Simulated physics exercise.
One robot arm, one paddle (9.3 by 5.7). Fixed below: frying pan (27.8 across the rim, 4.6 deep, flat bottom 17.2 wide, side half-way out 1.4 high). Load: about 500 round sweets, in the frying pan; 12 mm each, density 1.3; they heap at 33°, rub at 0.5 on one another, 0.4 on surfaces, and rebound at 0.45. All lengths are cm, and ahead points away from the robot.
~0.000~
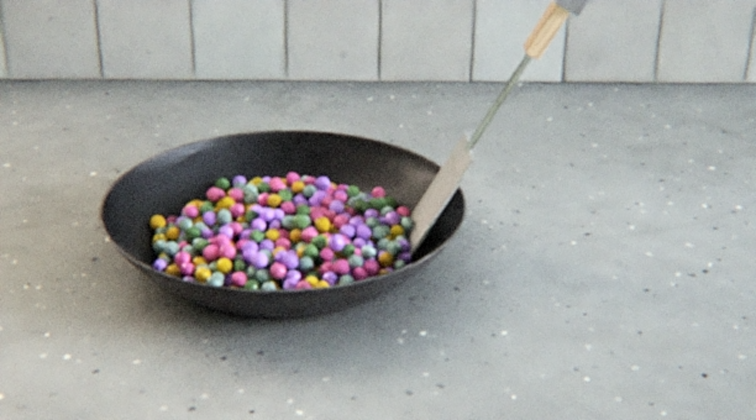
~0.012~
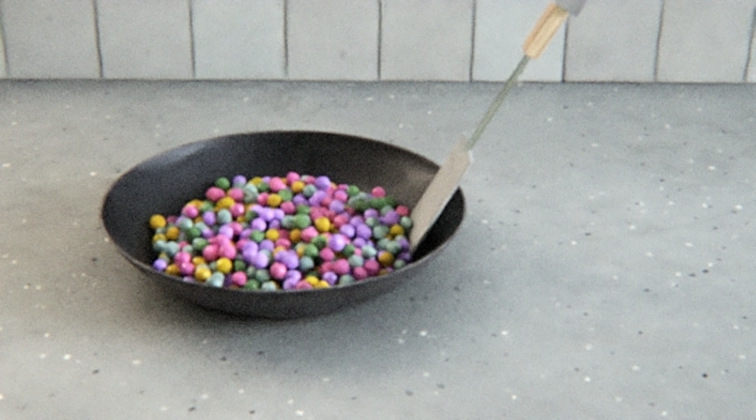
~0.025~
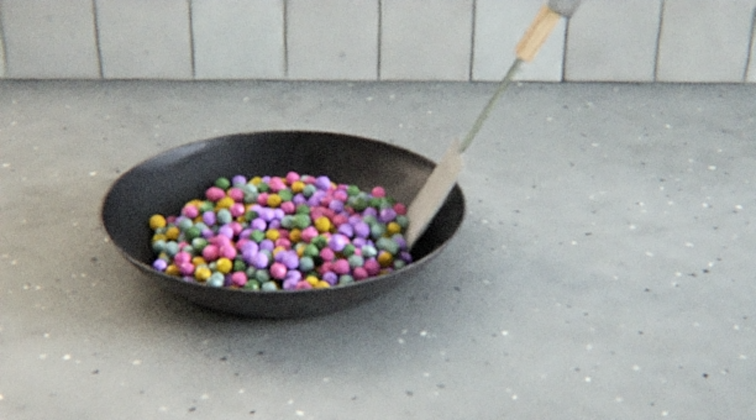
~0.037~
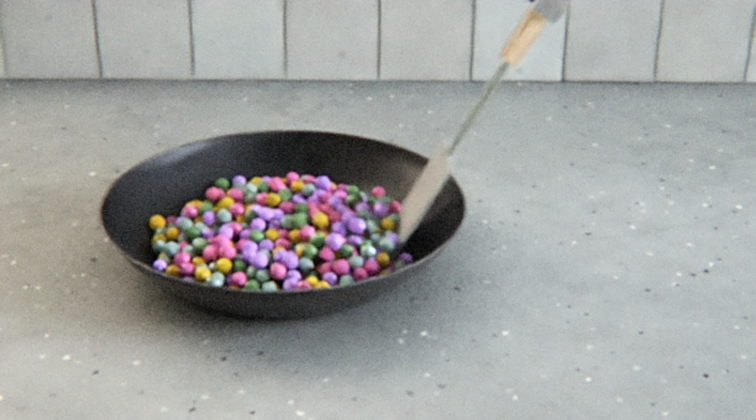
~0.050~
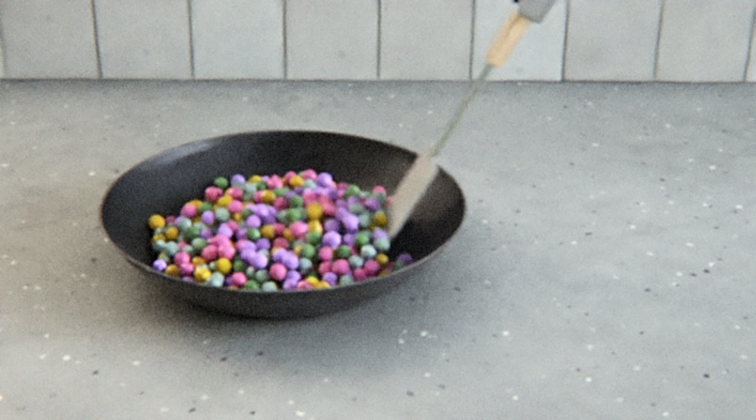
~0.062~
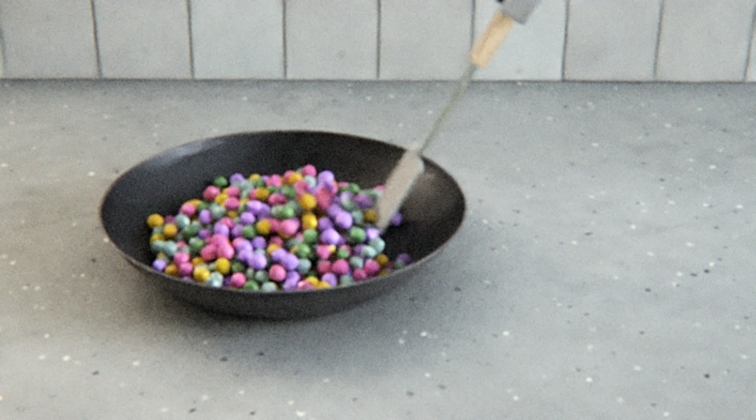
The video shows a wooden-handled paddle in a dark frying pan of small, round, multicoloured sweets on a speckled grey counter. The paddle, barely moving at first, slides leftward from the right side, pushing nearby sweets into a slightly higher heap.
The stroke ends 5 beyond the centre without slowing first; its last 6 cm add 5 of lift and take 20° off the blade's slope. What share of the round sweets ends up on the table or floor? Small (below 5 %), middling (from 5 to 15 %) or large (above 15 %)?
Share on the table or floor: Middling (from 5 to 15 %).
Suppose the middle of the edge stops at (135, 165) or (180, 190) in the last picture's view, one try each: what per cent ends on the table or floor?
Some 20 and 15 per cent.
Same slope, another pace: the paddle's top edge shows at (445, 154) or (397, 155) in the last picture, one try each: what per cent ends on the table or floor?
Some 0 and 10 per cent.
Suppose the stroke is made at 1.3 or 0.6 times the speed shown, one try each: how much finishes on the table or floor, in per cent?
Some 10 and 0 per cent.
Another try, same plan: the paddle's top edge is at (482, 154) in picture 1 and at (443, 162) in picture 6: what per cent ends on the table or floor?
Some 0 per cent.
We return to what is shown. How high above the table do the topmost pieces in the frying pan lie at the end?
About 5.0 cm.
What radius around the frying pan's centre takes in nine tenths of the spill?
About 55 cm.
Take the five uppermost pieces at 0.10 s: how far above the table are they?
Some 6 cm.
By 0.10 s, sloping 61°, highest piece 7 above the table; 496 in the frying pan.
By 0.14 s, sloping 53°, highest piece 7 above the table; 496 in the frying pan.
By 0.36 s, sloping 41°, highest piece 6 above the table; 462 in the frying pan, 29 on the table or floor, 5 on the blade or in flight.
By 1.41 s, sloping 41°, highest piece 4 above the table; 461 in the frying pan, 35 on the table or floor.
Final count, 461 in the frying pan, 35 on the table or floor. That is 7 % on the table or floor.
